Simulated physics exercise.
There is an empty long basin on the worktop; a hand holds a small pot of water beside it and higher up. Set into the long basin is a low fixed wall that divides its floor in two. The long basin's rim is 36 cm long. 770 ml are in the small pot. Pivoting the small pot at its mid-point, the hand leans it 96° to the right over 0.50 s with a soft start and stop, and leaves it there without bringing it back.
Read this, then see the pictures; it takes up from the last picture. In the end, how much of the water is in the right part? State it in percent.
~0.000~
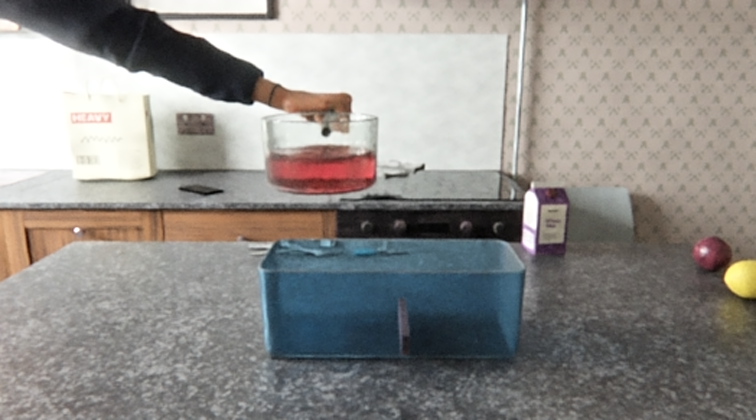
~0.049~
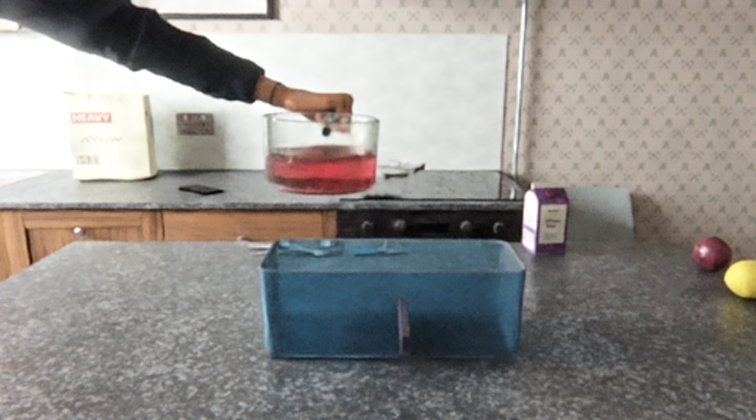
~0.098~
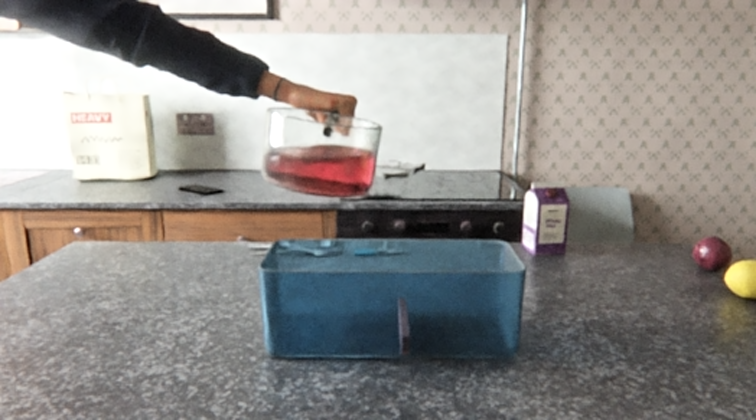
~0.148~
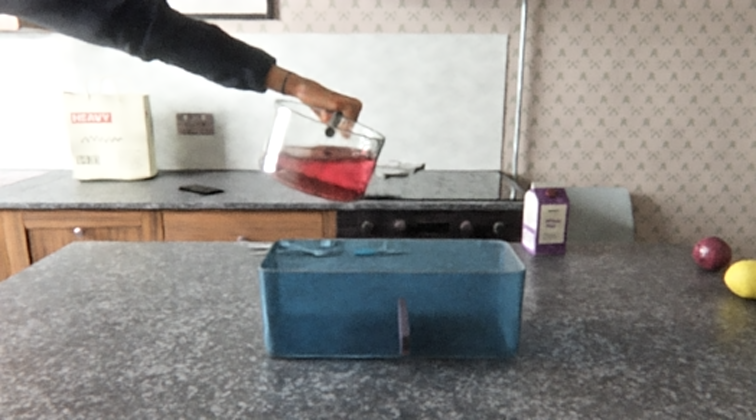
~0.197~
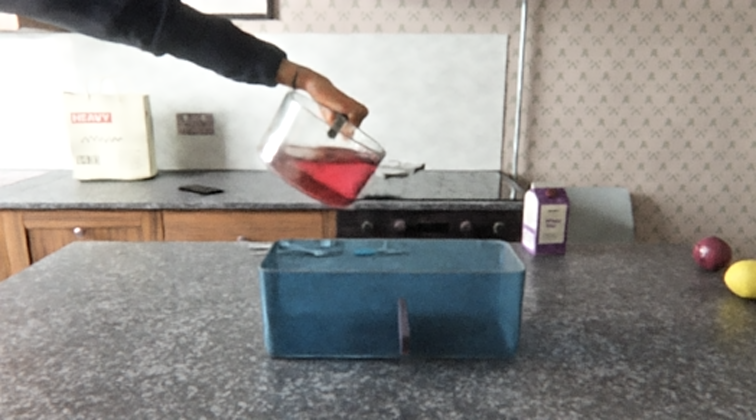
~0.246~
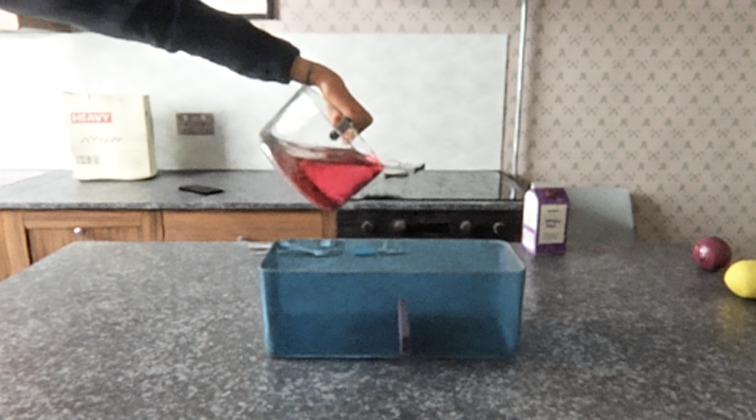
Roughly 66 percent is in the right part.
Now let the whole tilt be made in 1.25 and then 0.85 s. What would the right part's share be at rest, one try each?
It comes to 70 per cent, and then 75 per cent.
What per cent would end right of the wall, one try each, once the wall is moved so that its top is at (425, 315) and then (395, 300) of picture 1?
One try each: Around 20 percent and then around 85 percent.
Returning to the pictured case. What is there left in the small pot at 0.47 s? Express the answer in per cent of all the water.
Still held: Roughly 38 % of the total.
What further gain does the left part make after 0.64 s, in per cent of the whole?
Around 22 per cent.
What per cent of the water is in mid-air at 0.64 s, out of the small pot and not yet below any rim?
Roughly 10 %.
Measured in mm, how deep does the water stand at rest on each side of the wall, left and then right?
I'd expect close to 10 mm on the left and close to 26 mm on the right.
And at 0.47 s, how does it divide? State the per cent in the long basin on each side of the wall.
Left roughly 2, right roughly 16.
Then, 0.47 s in, the tilt is 95° and 39 per cent is still to pour, 2 is left of the wall and 16 right of it.
Then, 0.64 s in, the tilt is 96° and 17 per cent is still to pour, 12 is left of the wall and 61 right of it.
Then, 0.81 s in, the tilt is 96° and 6 per cent is still to pour, 17 is left of the wall and 68 right of it.
Then, 1.00 s in, the tilt is 96° and 2 per cent is still to pour, 24 is left of the wall and 71 right of it.
Finally, 33 per cent lies left of the wall, 66 right of it and 1 outside.
